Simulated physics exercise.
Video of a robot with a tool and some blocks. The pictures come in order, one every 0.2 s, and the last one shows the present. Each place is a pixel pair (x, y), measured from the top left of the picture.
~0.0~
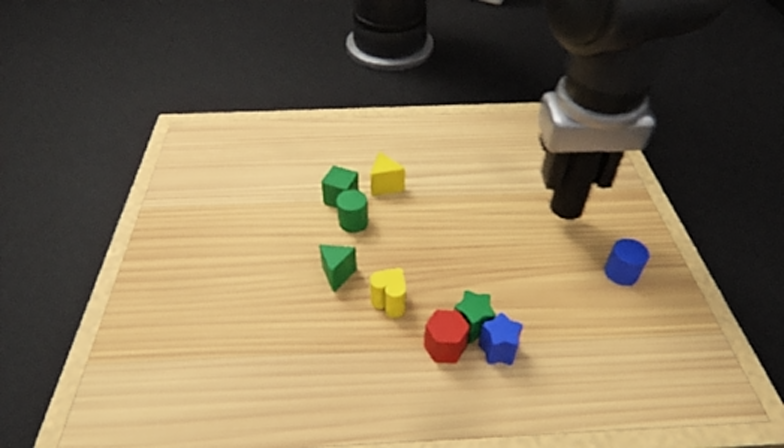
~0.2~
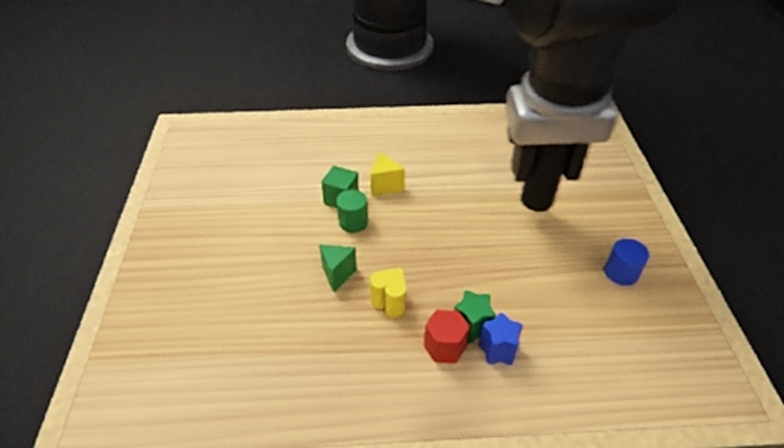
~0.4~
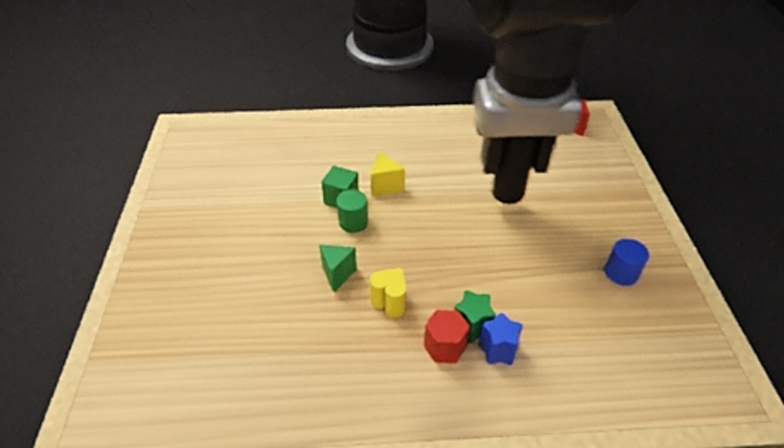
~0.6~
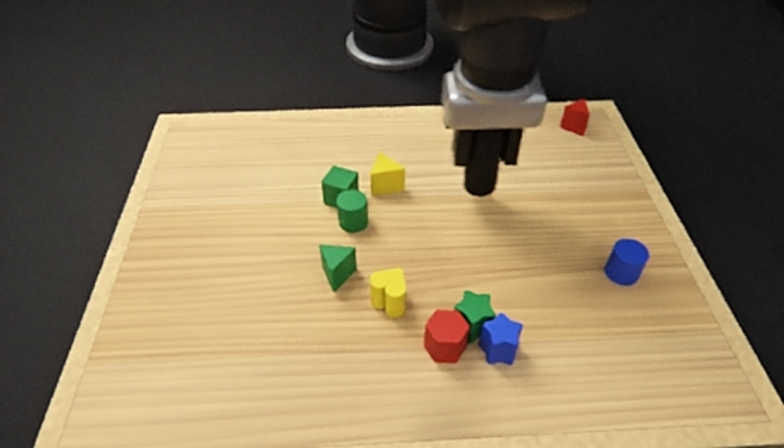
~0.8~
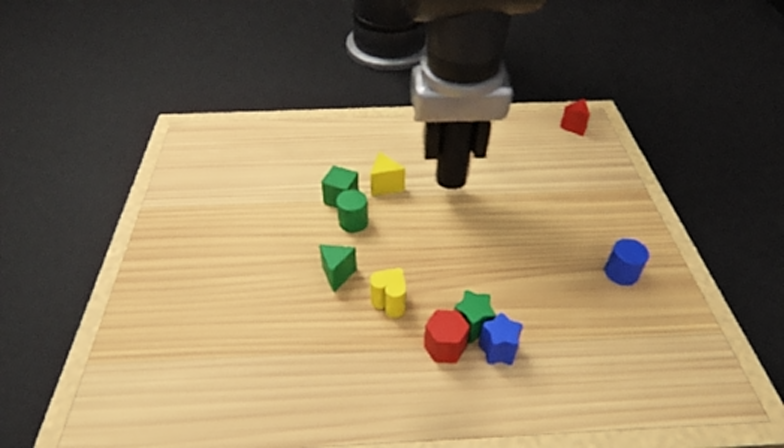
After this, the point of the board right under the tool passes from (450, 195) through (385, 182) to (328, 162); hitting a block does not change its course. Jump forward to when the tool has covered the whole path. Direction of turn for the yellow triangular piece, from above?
The sense of turning is anti-clockwise.
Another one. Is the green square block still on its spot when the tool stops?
Answer: Yes.
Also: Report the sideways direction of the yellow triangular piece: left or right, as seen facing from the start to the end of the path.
Heads left.
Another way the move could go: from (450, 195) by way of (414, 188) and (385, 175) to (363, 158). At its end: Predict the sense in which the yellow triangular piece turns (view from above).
It makes a counterclockwise turn.
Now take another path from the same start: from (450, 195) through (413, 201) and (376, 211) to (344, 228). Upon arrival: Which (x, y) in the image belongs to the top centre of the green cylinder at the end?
I think it will end close to (312, 218).
On the path given first. One third of the way, tool (406, 171); yellow triangular piece (370, 161).
Two thirds of the way, tool (364, 159); yellow triangular piece (328, 151).
At the end, tool (327, 147); green square block unmoved; yellow triangular piece (293, 149), turned 55° anticlockwise.
